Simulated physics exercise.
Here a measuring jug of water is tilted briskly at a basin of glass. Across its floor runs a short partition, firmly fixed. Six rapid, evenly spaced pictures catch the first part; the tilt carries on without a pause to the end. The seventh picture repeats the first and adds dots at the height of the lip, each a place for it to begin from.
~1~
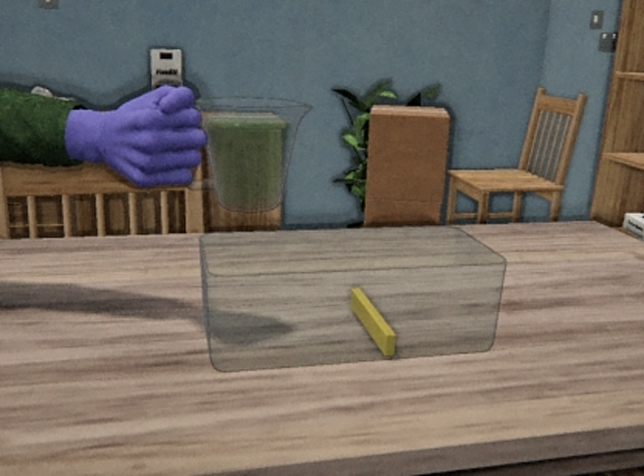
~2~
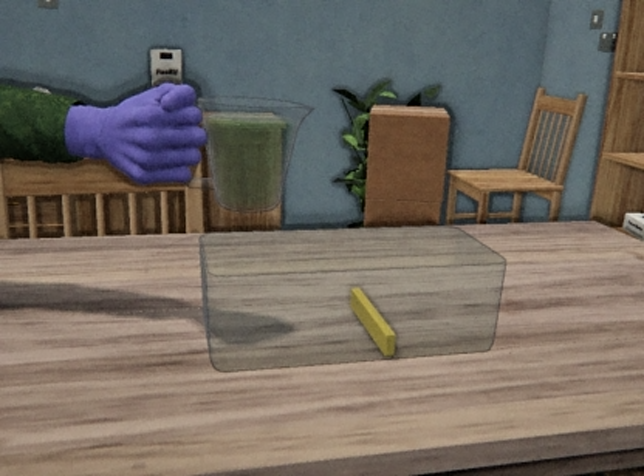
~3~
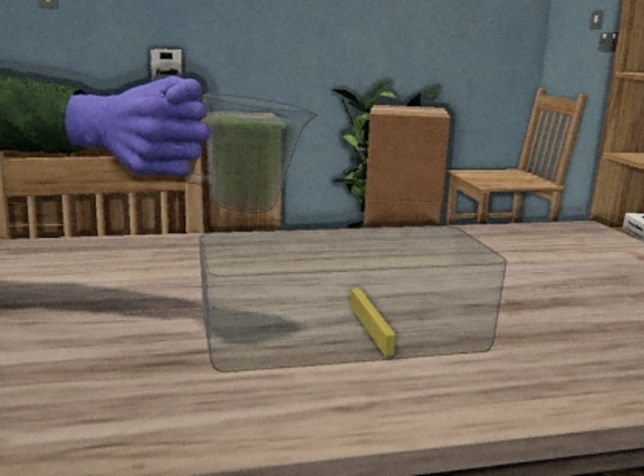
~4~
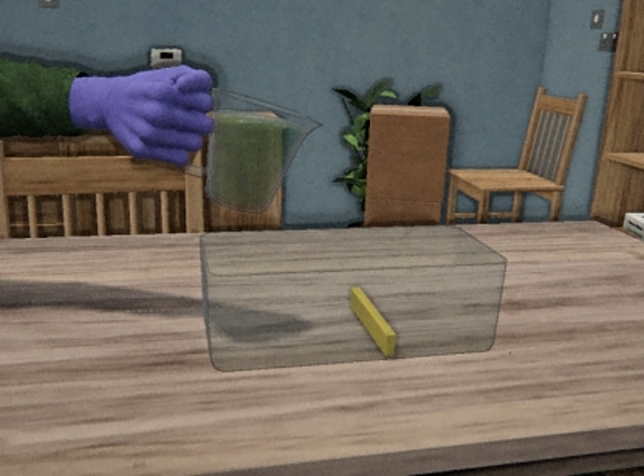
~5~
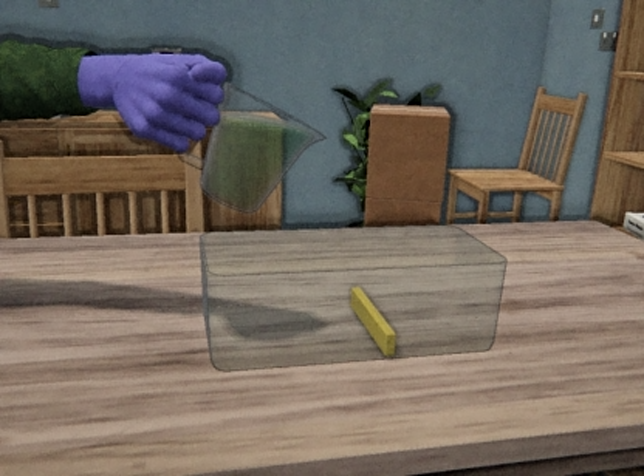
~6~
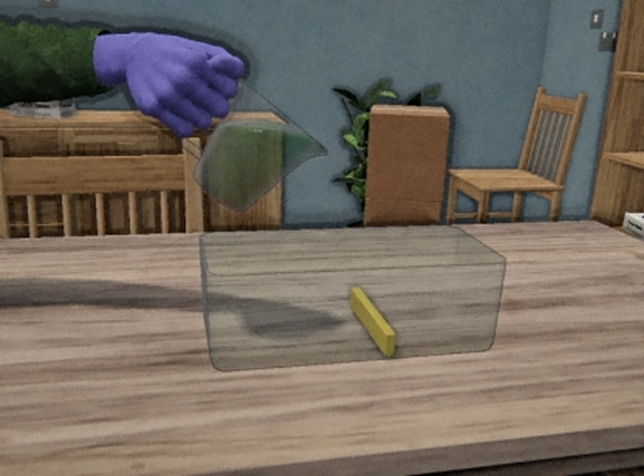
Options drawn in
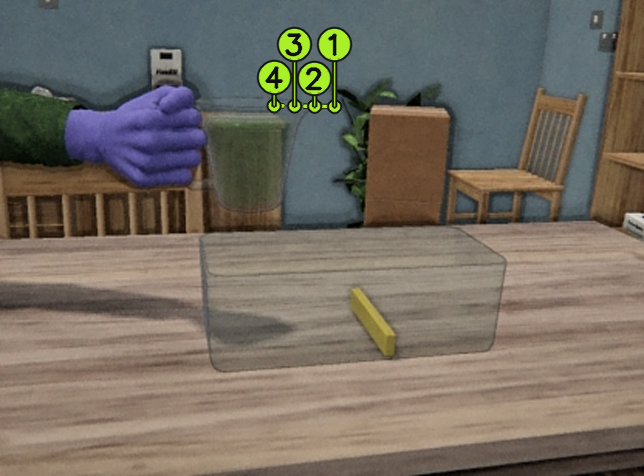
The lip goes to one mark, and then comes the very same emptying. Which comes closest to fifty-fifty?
Go for 1.
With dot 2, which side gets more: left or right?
The left side.
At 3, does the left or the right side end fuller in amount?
The left one.
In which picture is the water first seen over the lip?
Picture 6.
On the marked copy, 1 at (334, 106); 2 at (314, 106); 3 at (294, 106); 4 at (274, 105).
With 1, about 49 % ends left of the wall and 49 % right of it.
With 2, about 78 % ends left of the wall and 18 % right of it; 3 % is lost outside.
With 3, about 79 % ends left of the wall and 15 % right of it; 6 % is lost outside.
With 4, about 79 % ends left of the wall and 17 % right of it; 4 % is lost outside.
